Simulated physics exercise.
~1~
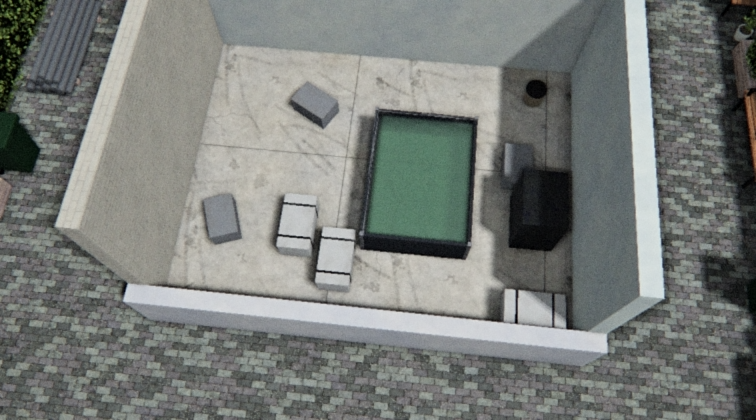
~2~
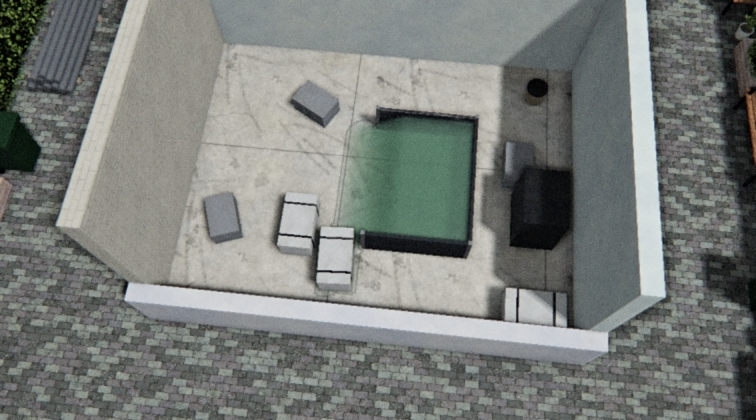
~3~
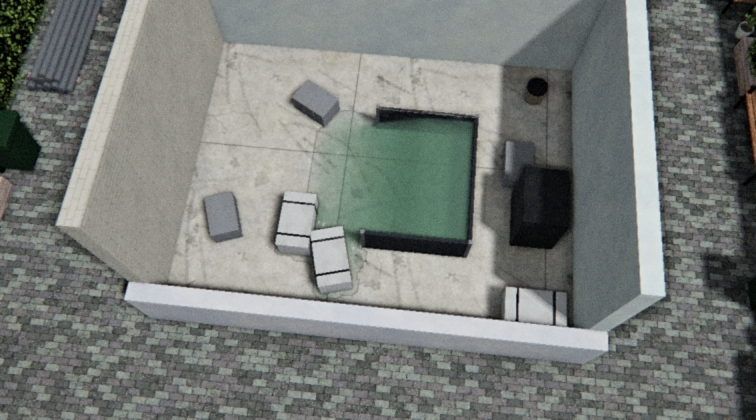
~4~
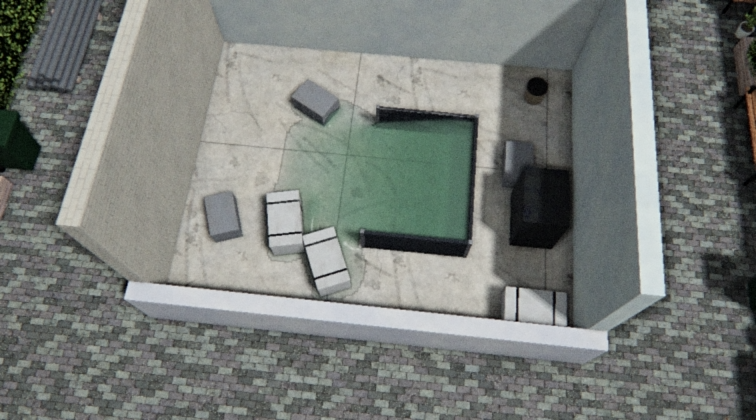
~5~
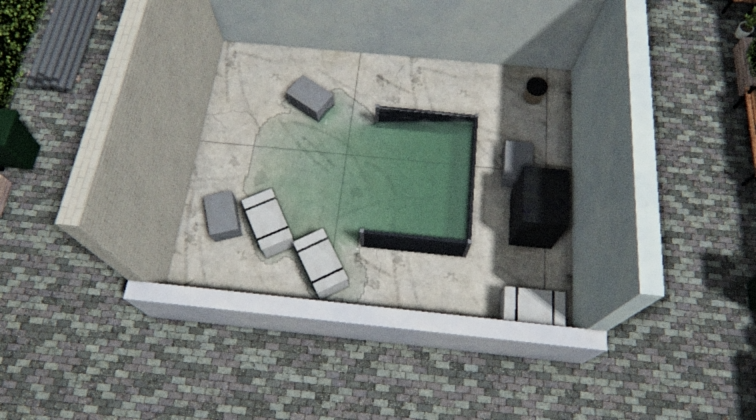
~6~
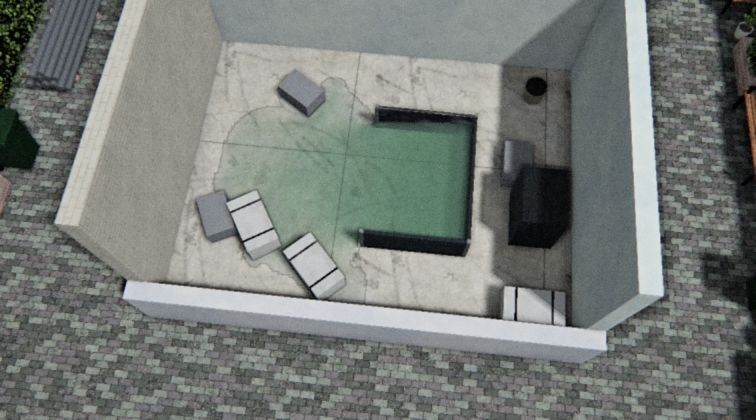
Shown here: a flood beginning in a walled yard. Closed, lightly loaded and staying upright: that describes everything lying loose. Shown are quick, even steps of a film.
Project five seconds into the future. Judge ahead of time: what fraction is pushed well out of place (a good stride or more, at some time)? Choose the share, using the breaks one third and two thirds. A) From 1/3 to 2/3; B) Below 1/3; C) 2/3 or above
From 1/3 to 2/3.
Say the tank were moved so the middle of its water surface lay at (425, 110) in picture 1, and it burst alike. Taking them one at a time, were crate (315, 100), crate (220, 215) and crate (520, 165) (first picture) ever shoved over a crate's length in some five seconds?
In order: Went well off, went well off, remained close by.
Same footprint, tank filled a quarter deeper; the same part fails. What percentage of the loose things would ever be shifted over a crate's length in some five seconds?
Near 60 in a hundred.
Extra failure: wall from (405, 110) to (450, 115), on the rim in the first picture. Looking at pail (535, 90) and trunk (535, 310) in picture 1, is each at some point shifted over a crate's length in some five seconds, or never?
In order: Covered the distance, fell short.
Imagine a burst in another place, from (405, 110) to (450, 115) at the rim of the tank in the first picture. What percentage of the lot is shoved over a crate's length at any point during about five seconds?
It comes to some 60 per cent.
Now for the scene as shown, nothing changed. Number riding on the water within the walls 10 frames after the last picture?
So that is 3.
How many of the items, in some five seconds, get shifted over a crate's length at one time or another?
That works out to 4.
A moment on, 3 of 7 are well off their spots; 0 afloat.
Next, 4 of 7 are well off their spots; 3 afloat.
Later, 2 of 7 are well off their spots; 4 afloat.
In the end, 4 of 7 are well off their spots, and 4 have been at some point; 4 afloat.
